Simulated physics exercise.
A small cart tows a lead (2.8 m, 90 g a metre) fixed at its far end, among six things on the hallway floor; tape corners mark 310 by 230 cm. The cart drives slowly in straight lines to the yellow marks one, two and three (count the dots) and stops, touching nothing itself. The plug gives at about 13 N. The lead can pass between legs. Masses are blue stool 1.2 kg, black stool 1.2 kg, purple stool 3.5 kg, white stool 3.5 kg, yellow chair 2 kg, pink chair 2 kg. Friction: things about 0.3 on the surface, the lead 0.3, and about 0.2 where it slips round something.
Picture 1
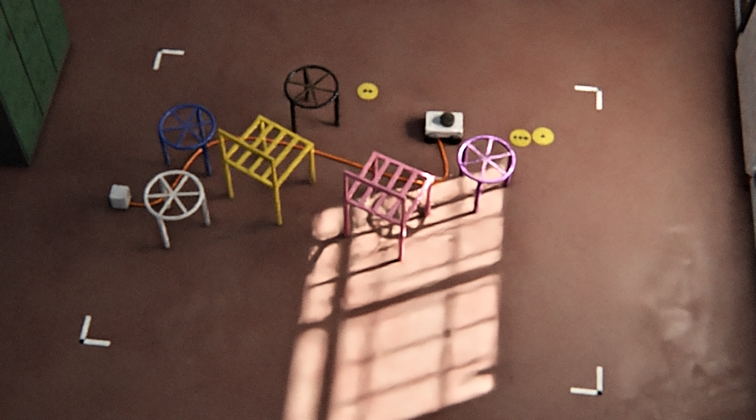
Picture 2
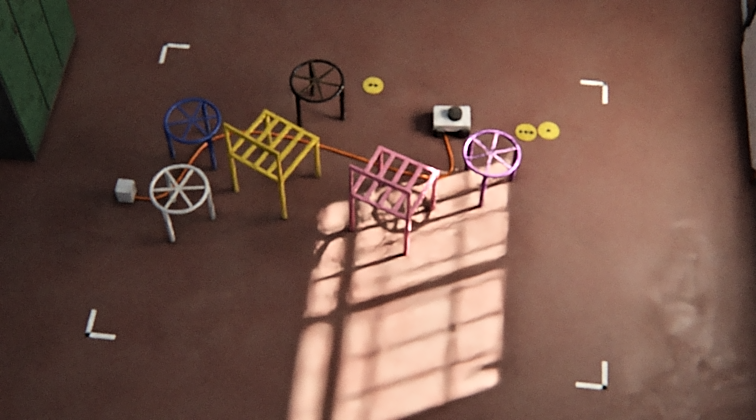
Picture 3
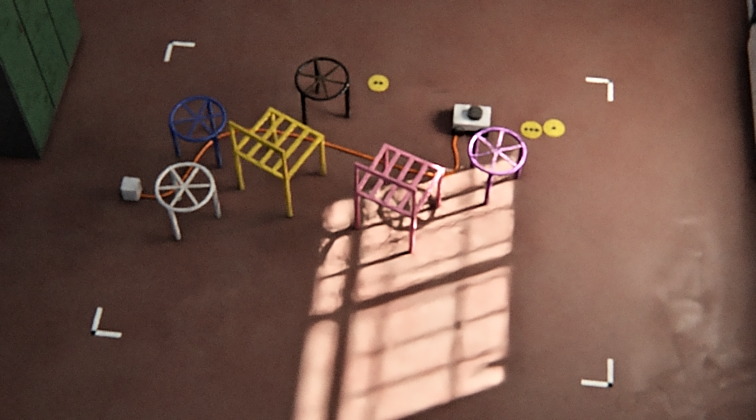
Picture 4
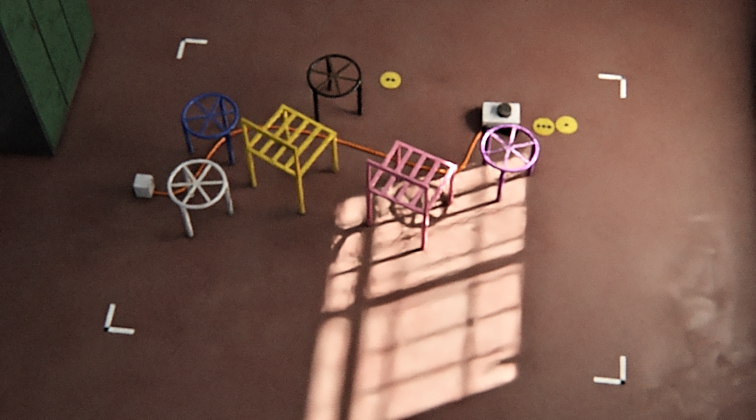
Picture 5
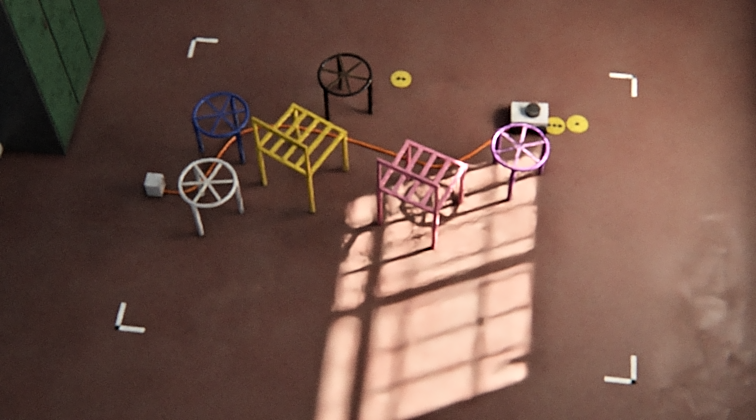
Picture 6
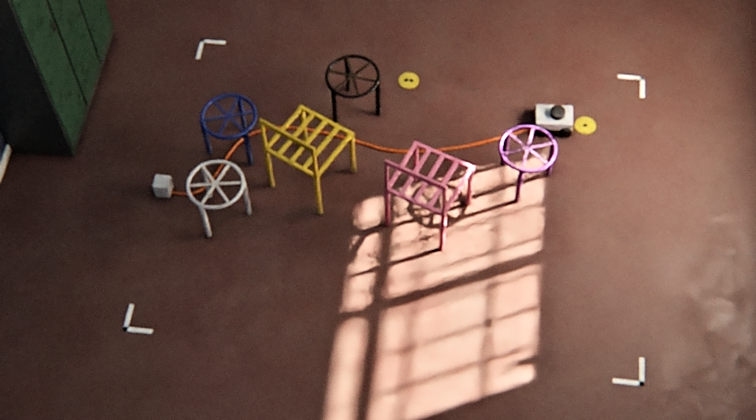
We see a small white cart on a brown floor among colourful stools and chairs as the view drifts slightly; it moves right past the purple stool, drawing out an orange lead and covering one of the yellow marks.
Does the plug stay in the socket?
The plug holds.
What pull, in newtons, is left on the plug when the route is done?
About 0 N.
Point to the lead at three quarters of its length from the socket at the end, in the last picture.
At about (478, 129).
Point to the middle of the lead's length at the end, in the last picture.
Around (370, 136).
Next, cart at (526, 110), lead slack at the fixed end; nothing else has moved.
Then, cart at (432, 85), lead slack at the fixed end; nothing else has moved.
After that, cart at (479, 101), lead slack at the fixed end; nothing else has moved.
Later, cart at (562, 126), lead slack at the fixed end; nothing else has moved.
At the end, cart at (562, 126), lead slack at the fixed end; nothing else has moved.
